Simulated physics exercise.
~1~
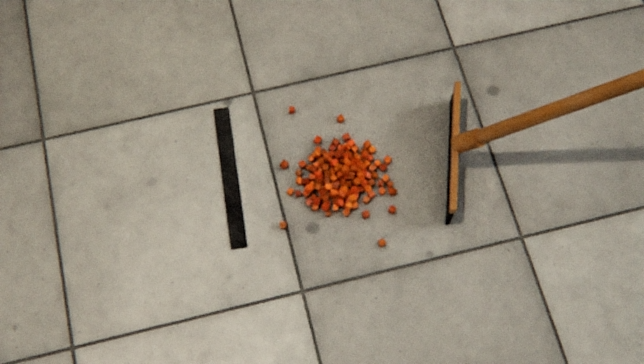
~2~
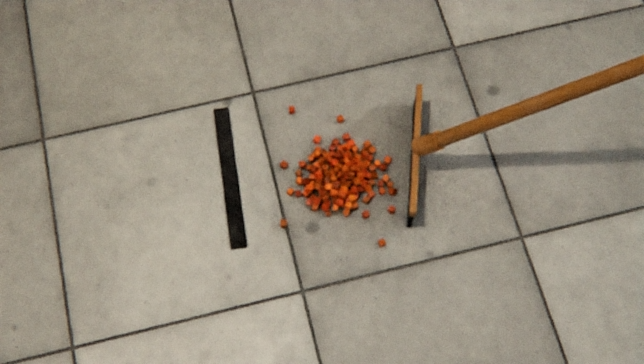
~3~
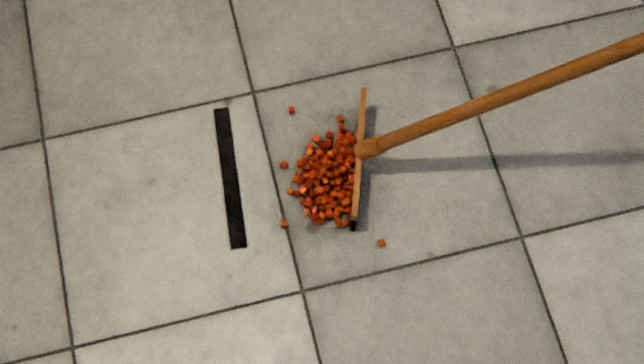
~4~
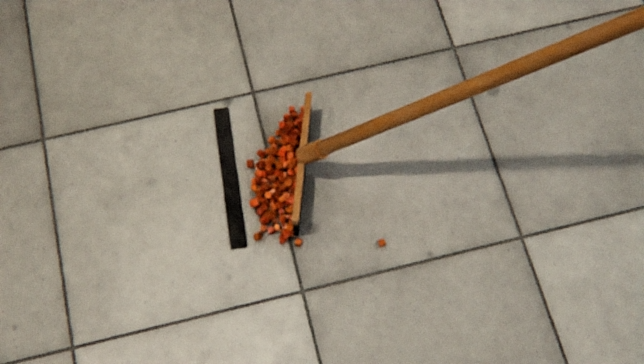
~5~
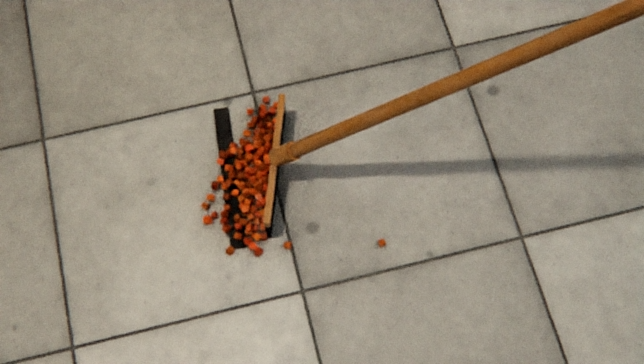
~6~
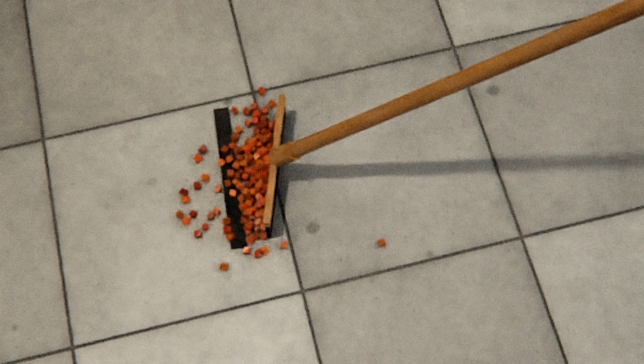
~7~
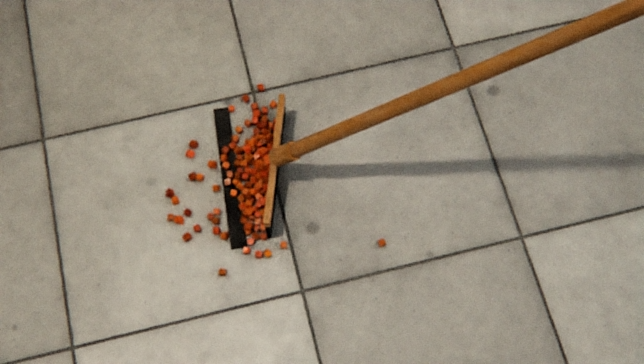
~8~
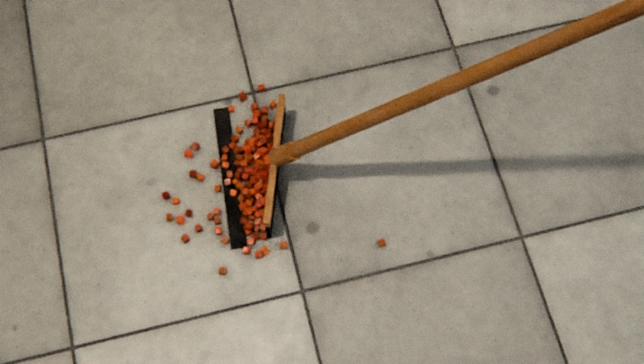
At the start, a wooden-handled squeegee stands to the right of a loose heap of small orange carrot cubes on a grey tiled floor, with a dark strip lying further left. The squeegee slides left, reaches the heap and gathers it into a narrower band against its blade. It pushes the cubes on to the strip, leaving one stray behind on the right. The blade then stops just short of the strip, while some cubes carry on over it and scatter to the left. Finally everything settles, with most cubes crowded between blade and strip.
